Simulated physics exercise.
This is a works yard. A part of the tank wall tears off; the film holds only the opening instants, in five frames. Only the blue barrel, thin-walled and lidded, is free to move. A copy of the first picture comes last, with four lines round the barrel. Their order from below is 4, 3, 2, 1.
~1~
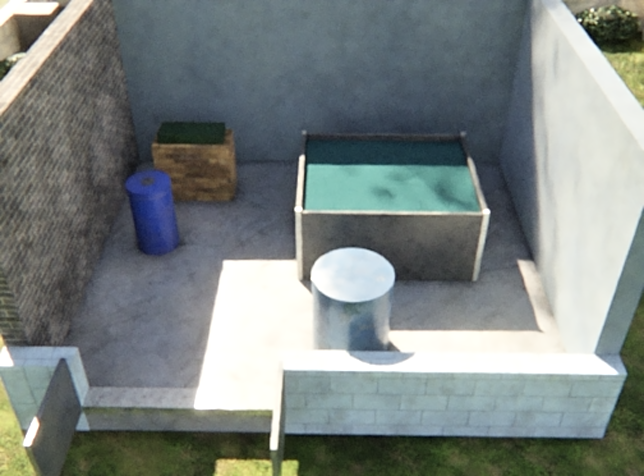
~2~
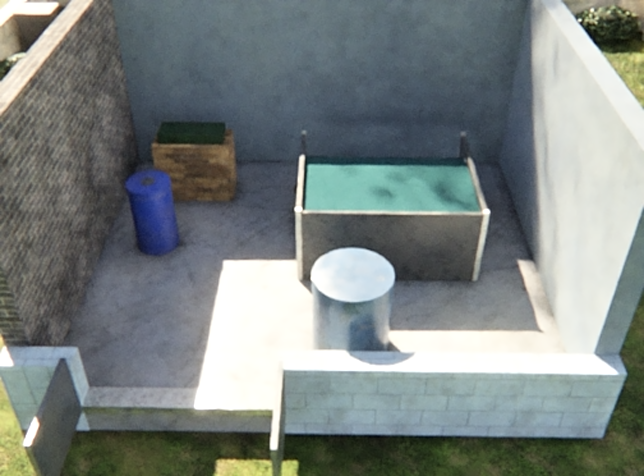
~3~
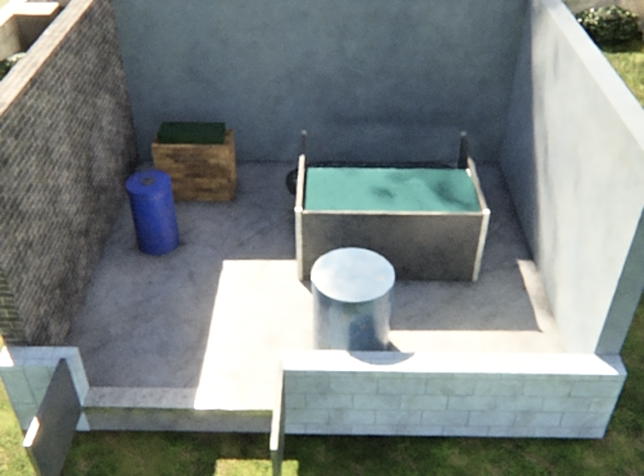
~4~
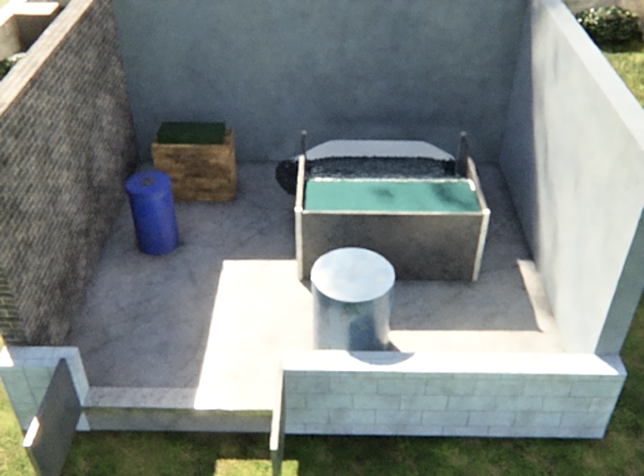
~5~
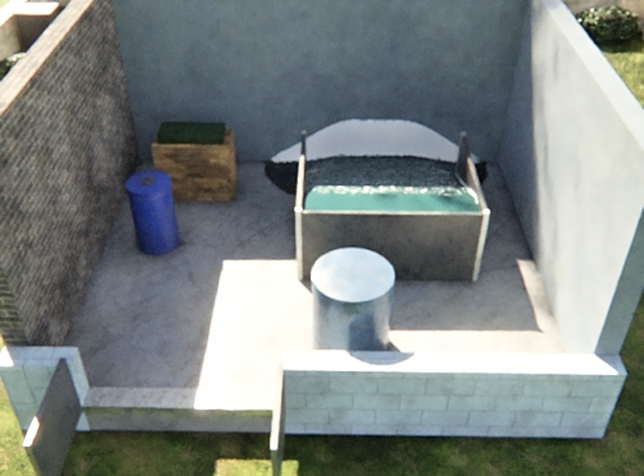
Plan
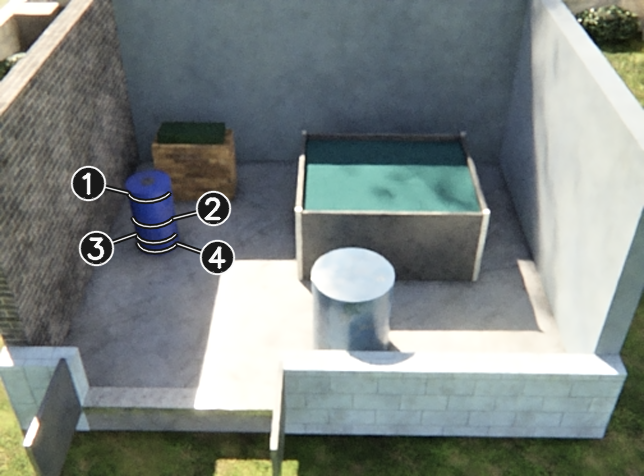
The back side of a full tank in a walled yard dropped away, and water poured out behind it, spreading along the back wall as the level sank, while the blue barrel stayed still.
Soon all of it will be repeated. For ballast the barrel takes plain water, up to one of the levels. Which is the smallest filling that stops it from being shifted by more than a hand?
Mark 2.
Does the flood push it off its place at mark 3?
Yes, that goes wrong.
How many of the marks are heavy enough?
Two of them.
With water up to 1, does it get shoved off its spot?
No, not at all.
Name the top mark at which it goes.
It is 3.
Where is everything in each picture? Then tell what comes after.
Lid of the blue barrel at (149, 182); tank full, its middle at (387, 176); open gate at (179, 352).
Water covers 5 % of the ground, mostly out of sight from here.
Water covers 10 % of the ground, mostly out of sight from here.
Water covers 13 % of the ground and is seen nearest the barrel at (286, 182).
Lid of the blue barrel at (149, 182); water covers 14 % of the ground and is seen nearest the barrel at (290, 187).
On the marked copy, 1 at (145, 201); 2 at (150, 226); 3 at (153, 242); 4 at (154, 252); from the bottom up 4, 3, 2, 1.
If 1 is chosen, it does not move.
If 2 is chosen, it does not move.
If 3 is chosen, it is pushed about its own width away.
If 4 is chosen, it is washed out through the gate.
